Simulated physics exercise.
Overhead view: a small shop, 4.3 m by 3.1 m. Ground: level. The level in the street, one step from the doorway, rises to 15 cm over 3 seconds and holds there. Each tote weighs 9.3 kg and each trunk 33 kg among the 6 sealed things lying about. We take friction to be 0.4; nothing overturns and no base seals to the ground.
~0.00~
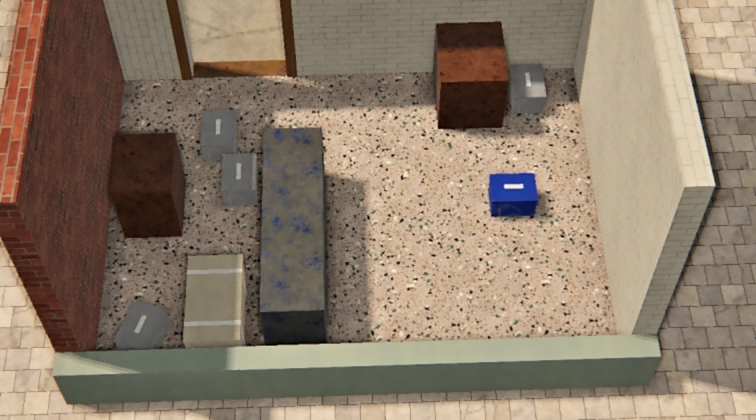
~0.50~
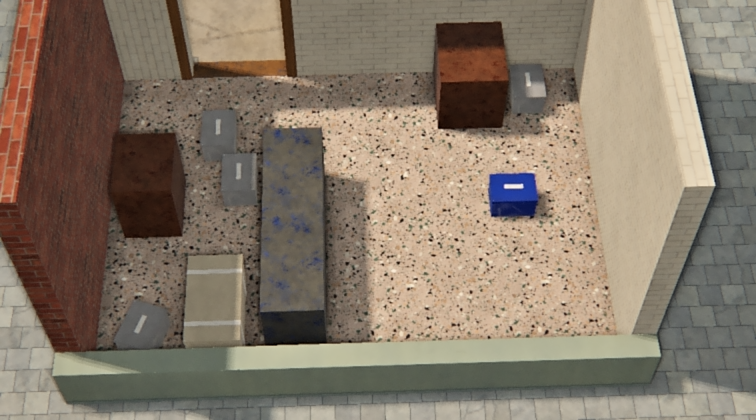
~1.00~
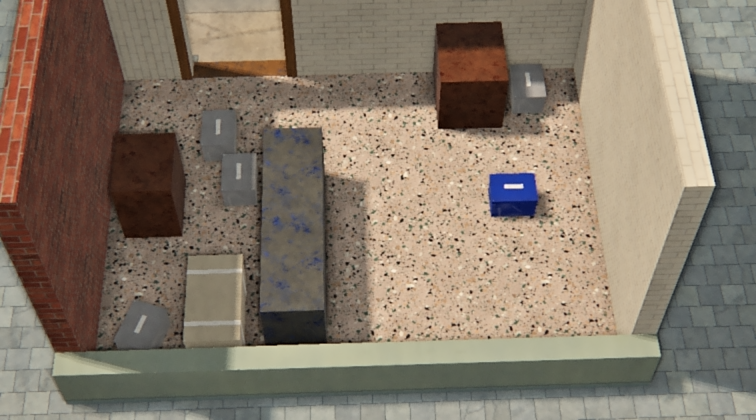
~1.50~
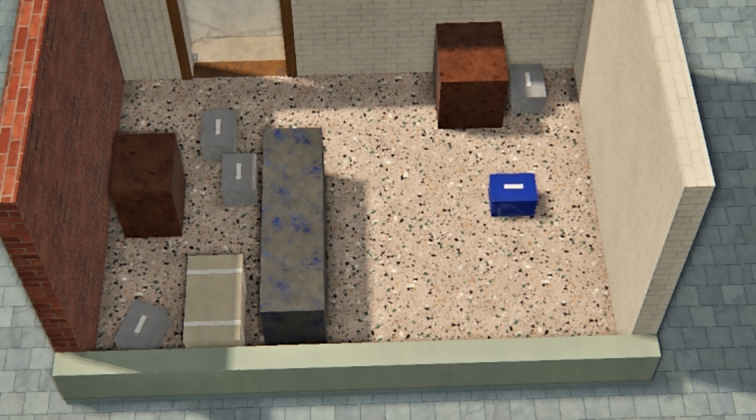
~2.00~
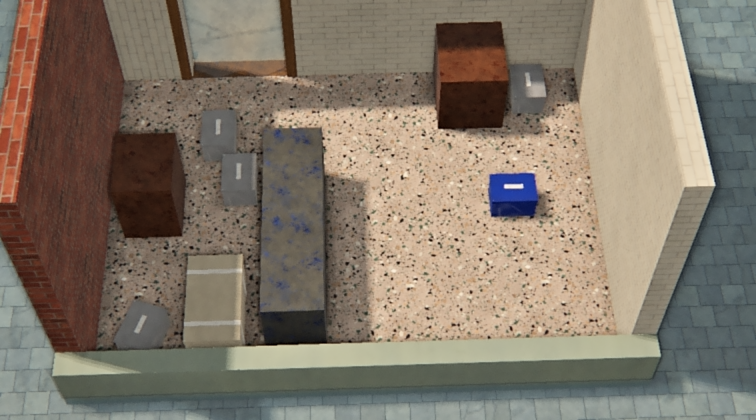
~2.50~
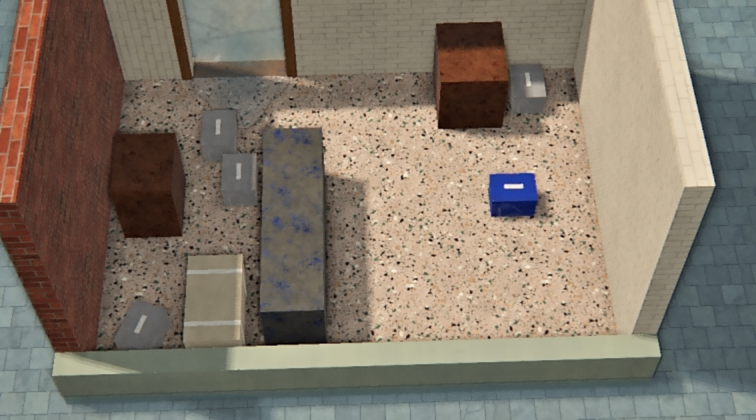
Water spread over the paving outside a small shop, turning it from tan to bluish grey, then showed in the doorway at the back, while the blue tote and everything else inside stayed put.
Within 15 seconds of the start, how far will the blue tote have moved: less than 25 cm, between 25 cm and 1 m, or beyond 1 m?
The move is minor.
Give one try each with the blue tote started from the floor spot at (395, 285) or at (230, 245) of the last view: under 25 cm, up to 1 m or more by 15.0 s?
The first start leaves it basically unmoved, the second leaves it slightly displaced.
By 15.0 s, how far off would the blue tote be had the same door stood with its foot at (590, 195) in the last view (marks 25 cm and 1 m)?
I'd expect the blue tote to get swept far off.
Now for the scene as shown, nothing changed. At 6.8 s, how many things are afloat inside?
1.
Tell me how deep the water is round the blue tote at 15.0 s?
Roughly 6 cm.
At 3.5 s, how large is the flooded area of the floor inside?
Close to 2.0 m2, I'd say.
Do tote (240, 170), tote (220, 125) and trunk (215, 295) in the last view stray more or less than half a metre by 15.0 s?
Well, in sequence it's farther, farther, smaller.
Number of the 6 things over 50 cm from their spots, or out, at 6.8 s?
2.
After 3.5 s the blue tote is near (514, 187), 0.0 m from its start, aground; 0 afloat.
After 6.8 s the blue tote is near (514, 187), 0.0 m from its start, aground; 1 afloat.
After 11.0 s the blue tote is near (514, 187), 0.0 m from its start, aground; 4 afloat.
After 15.0 s the blue tote is near (514, 187), 0.0 m from its start, aground; 3 afloat.
